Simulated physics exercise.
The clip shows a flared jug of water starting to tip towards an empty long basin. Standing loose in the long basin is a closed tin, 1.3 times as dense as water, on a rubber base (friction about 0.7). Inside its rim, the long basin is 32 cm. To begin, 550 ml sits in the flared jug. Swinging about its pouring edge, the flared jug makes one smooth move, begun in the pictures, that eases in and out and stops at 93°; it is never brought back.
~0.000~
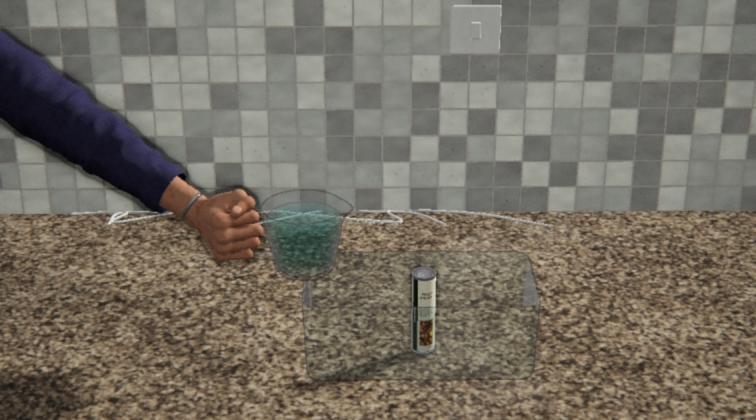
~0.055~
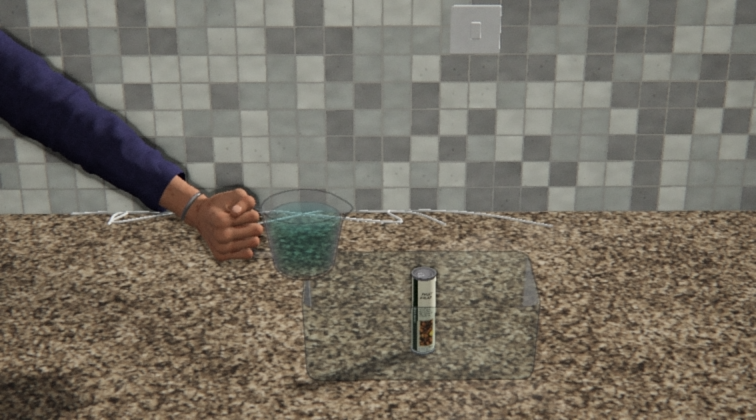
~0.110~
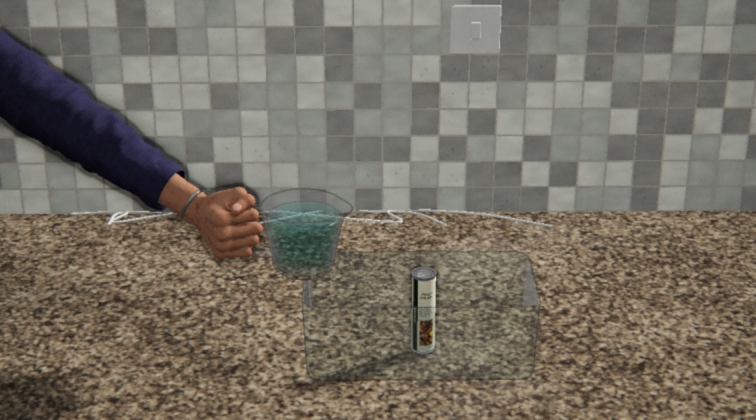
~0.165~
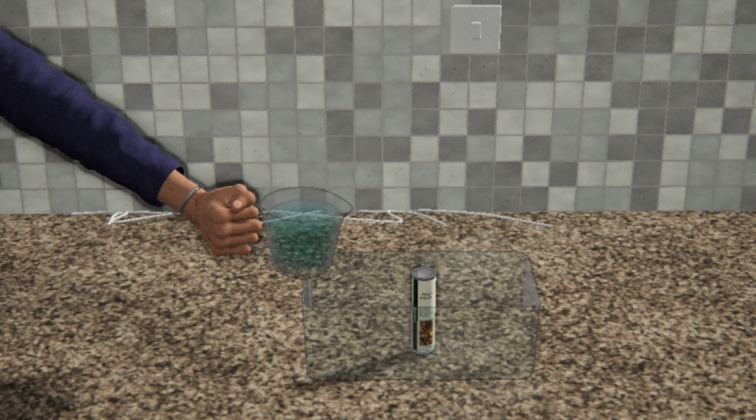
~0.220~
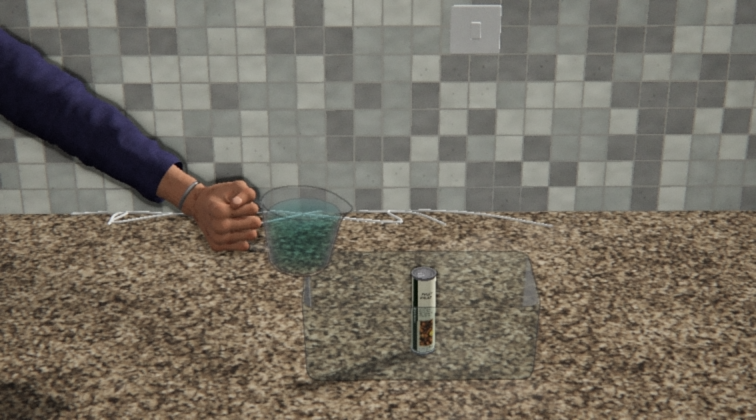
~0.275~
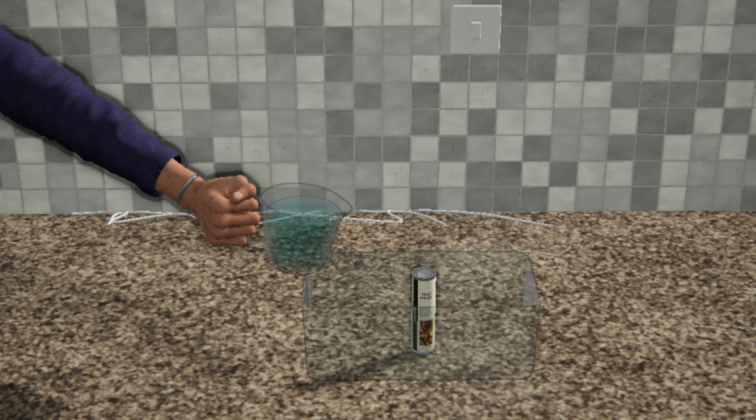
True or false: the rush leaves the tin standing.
False.
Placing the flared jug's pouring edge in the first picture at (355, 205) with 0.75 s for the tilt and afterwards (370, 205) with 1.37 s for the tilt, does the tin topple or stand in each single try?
Try 1: Tipped over; try 2: Still standing.
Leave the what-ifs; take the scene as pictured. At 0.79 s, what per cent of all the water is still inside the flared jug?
Fraction remaining: Approx. 78 per cent.
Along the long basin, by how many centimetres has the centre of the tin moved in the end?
8.5 cm.
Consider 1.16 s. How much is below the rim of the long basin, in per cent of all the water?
Some 52 per cent.
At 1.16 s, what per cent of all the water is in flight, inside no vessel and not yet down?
I'd put it at about 22 per cent of the liquid.
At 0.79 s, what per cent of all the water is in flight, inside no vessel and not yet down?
Roughly 16 percent.
After 0.79 s the tilt is 51° and 79 per cent is still to pour; the tin stands where it began.
After 1.16 s the tilt is 83° and 26 per cent is still to pour; the tin stands where it began.
After 1.55 s the tilt is 93° and 2 per cent is still to pour; the tin lies on its side.
After 1.98 s the tilt is 93° and 0 per cent is still to pour; the tin lies on its side.
In the end the tin lies on its side.
